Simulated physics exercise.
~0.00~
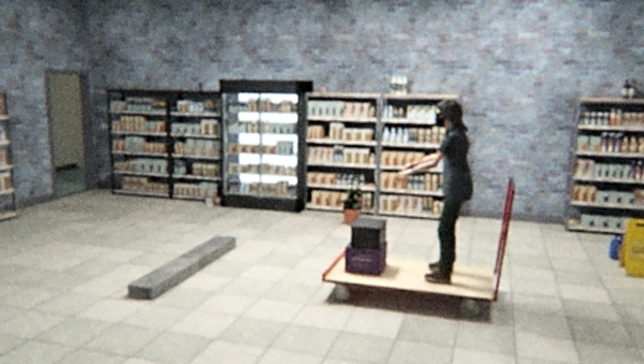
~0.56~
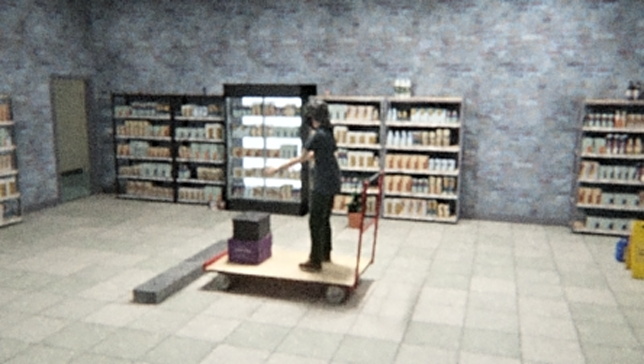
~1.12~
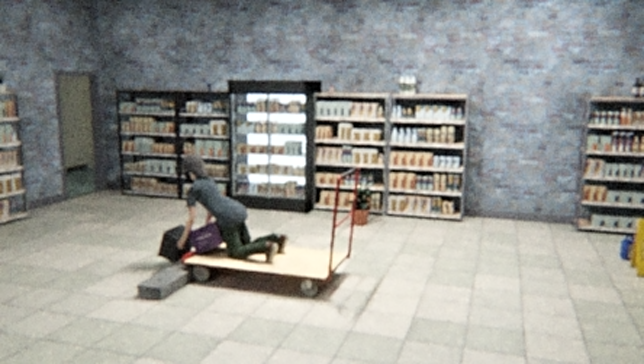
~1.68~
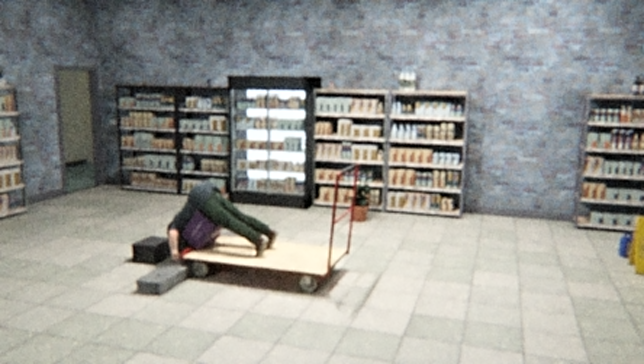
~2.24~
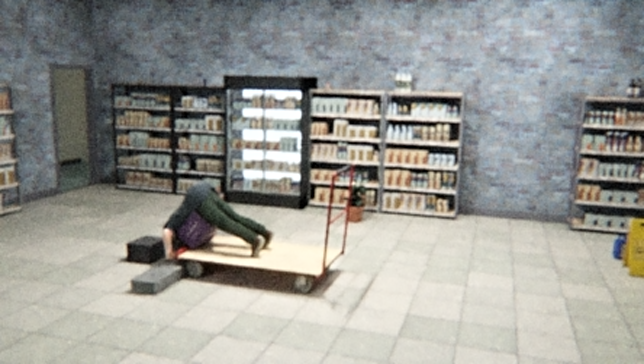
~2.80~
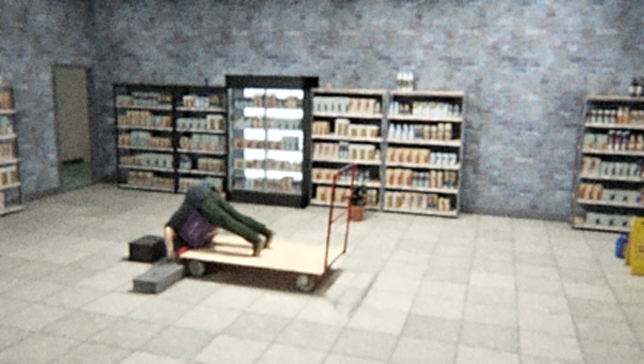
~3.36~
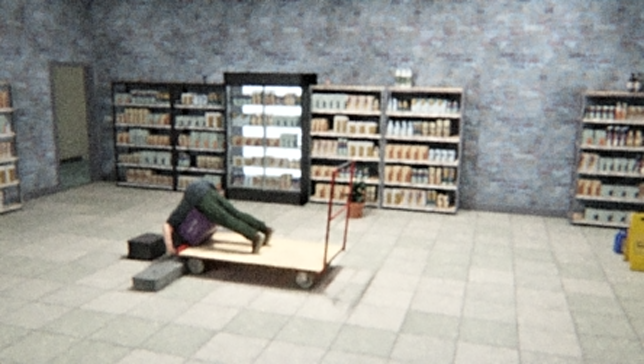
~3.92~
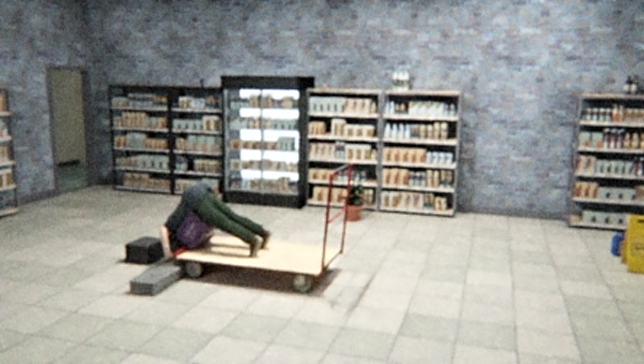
A worker in dark clothes stands on a flatbed trolley with a pale deck and a red handle, arms held out, in a brick-walled shop lined with stocked shelves and a lit cooler, seen from a slightly swaying camera across the tiled floor. A black tote sits on a purple carton near the front. The trolley rolls left and stops against a low grey kerb. The worker drops forward onto the deck as both boxes tip and slide left. The tote lands upside down on the floor beyond the kerb, while the worker stays folded over the tilted carton at the front edge, hips and legs above the deck.
